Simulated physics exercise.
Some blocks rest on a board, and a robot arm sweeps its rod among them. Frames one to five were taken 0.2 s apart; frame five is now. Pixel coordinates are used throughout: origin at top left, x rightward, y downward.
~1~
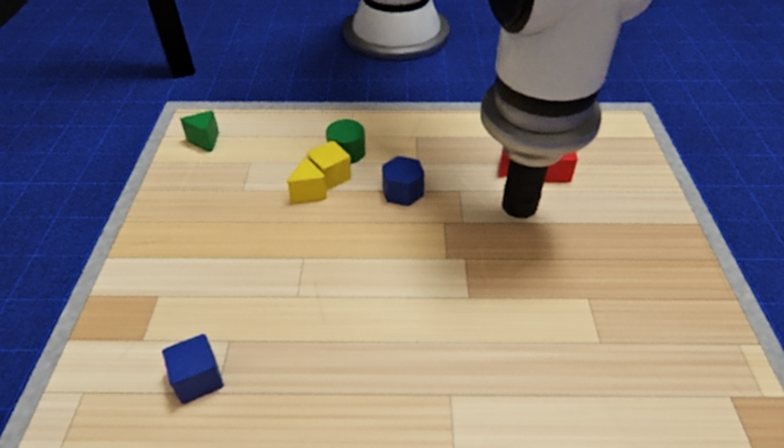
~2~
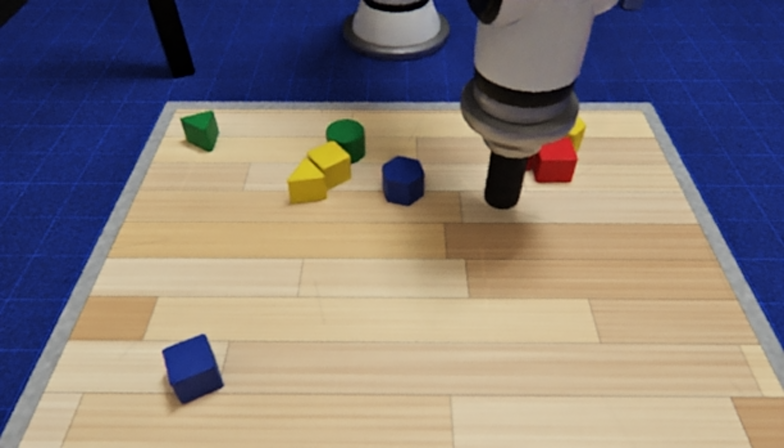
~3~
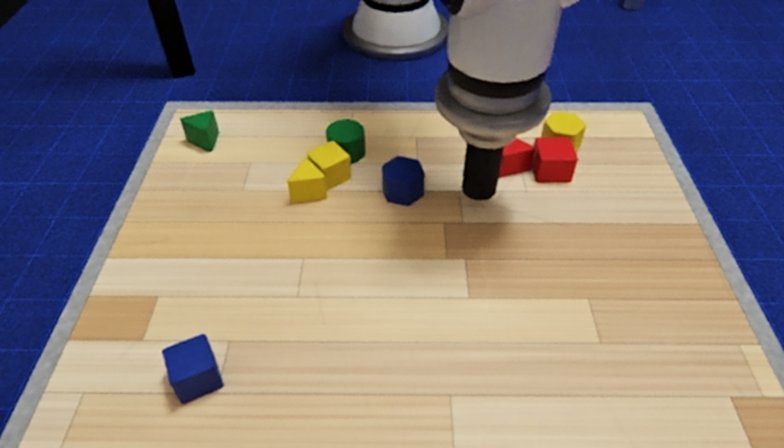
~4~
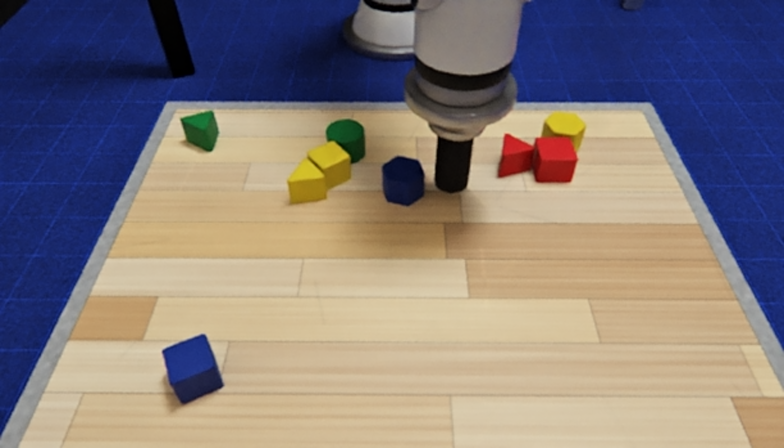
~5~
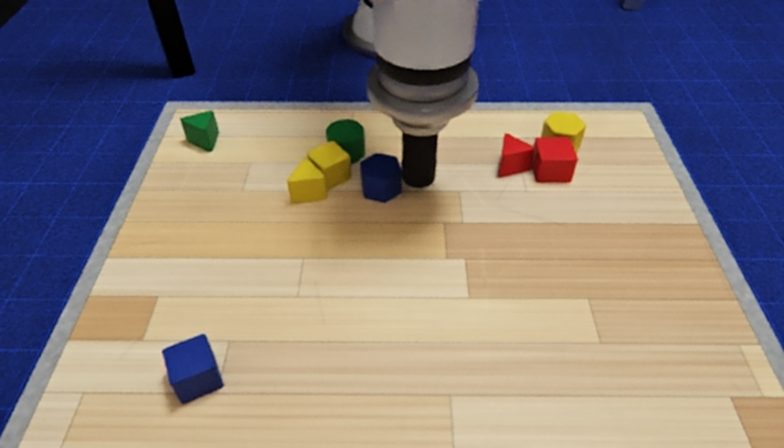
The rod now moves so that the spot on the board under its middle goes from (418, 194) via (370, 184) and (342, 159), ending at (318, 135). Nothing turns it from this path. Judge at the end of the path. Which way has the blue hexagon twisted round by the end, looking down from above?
It spins anti-clockwise.
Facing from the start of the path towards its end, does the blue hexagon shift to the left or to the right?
It shifts to the left.
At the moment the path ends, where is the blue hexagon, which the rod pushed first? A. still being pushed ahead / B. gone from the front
My answer is option B.
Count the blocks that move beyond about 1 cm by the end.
Three or more blocks.
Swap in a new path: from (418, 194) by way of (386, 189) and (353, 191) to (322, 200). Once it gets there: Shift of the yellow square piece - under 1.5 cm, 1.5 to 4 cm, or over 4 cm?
Net shift: Above 4 cm.
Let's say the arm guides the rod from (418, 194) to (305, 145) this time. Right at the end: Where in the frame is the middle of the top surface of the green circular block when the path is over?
The middle of its upper face will lie at (314, 104).
What follows on the original path. One third of the way, rod at (369, 168); yellow square piece at (305, 144), turned 35° anticlockwise; green circular block at (342, 127); blue hexagon at (337, 152), turned 30° clockwise.
Two thirds of the way, rod at (339, 142); yellow square piece at (270, 136), turned 60° anticlockwise; green circular block at (332, 115); blue hexagon at (304, 135).
At the end, rod at (316, 119); yellow triangle unmoved; yellow square piece at (253, 136), turned 95° anticlockwise; green circular block at (321, 93); blue hexagon at (282, 121), turned 40° anticlockwise.
